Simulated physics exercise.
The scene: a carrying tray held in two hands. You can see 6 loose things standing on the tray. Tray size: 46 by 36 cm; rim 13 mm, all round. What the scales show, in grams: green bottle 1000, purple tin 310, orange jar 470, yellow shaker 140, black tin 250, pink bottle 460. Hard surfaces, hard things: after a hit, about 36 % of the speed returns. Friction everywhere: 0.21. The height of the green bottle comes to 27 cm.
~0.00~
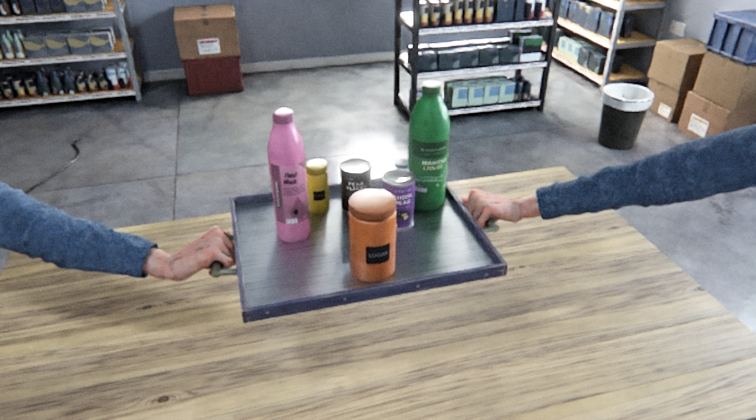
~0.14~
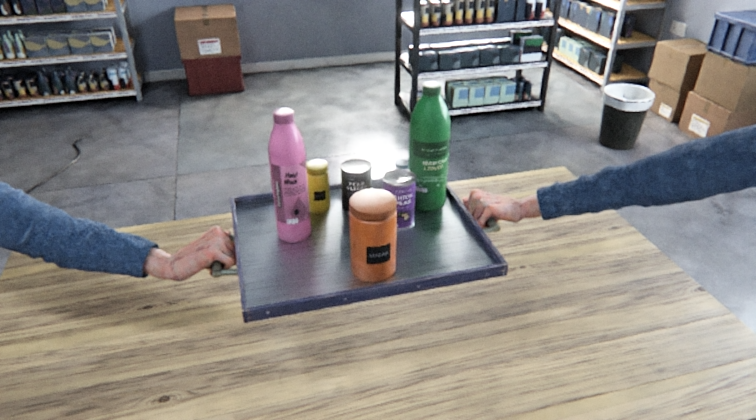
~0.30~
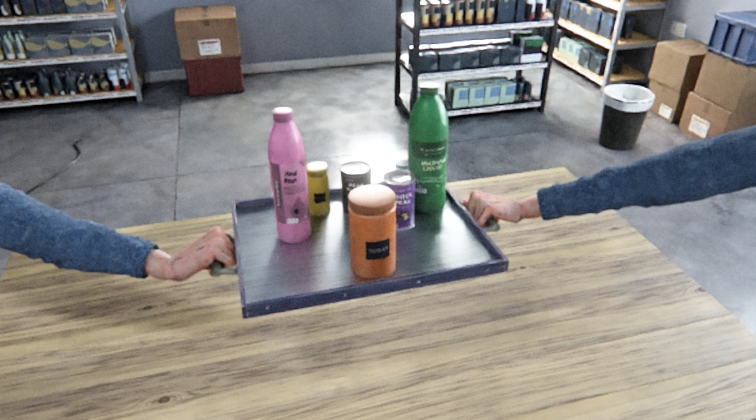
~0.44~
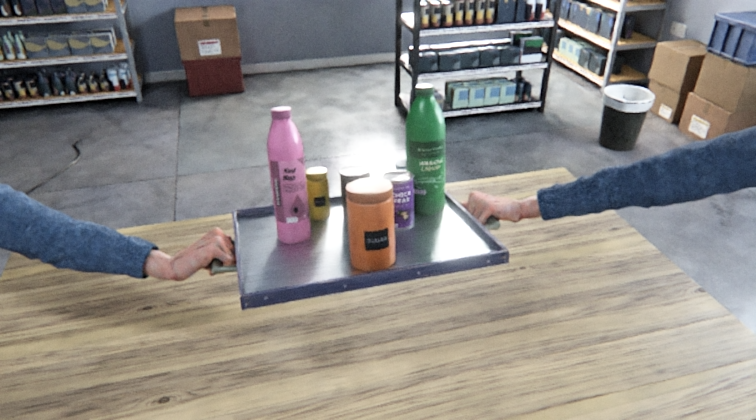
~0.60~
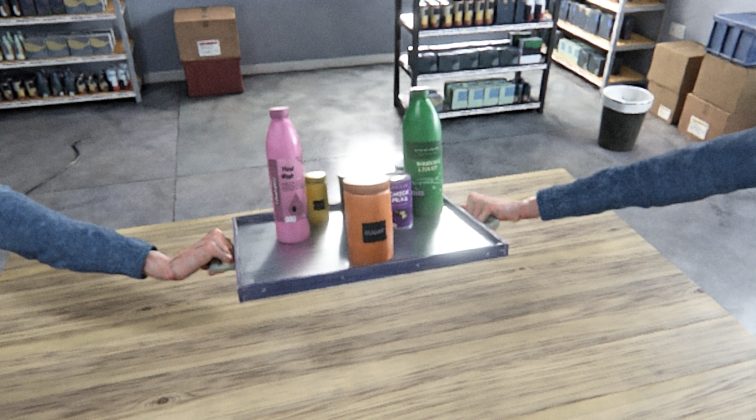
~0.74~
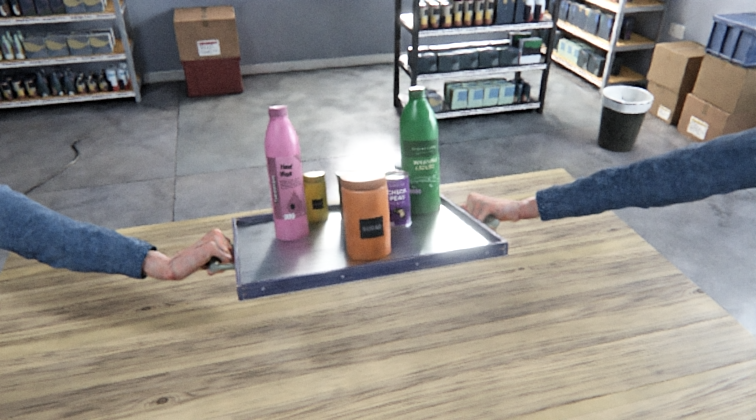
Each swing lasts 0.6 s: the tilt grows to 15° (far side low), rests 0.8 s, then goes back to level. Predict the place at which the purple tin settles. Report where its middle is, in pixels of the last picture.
The purple tin settles at roughly (382, 172).
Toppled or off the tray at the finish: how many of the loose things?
So, 2 in all.
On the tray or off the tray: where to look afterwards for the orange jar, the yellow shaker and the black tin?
When everything stops, the orange jar is still in bounds, the yellow shaker is still in bounds, and the black tin is still in bounds.
Around 1.04 s, tray at 15°, far edge down; purple tin shifted 8 cm near (386, 191); green bottle tipped 8° against what carries it; pink bottle shifted 9 cm.
Around 1.34 s, tray at 15°, far edge down; green bottle and pink bottle now off the tray; purple tin tipped 4° against what carries it near (379, 184); orange jar tipped 4° against what carries it.
Around 1.64 s, tray at 13°, far edge down; purple tin shifted 13 cm near (381, 184); orange jar shifted 21 cm; black tin shifted 5 cm.
Finally (2.6 s), off the tray, green bottle and pink bottle; not toppled but over 5 cm from the start, purple tin, orange jar and black tin; yellow shaker still in place (within 5 cm). Final places as that camera would see them, purple tin near (382, 172).
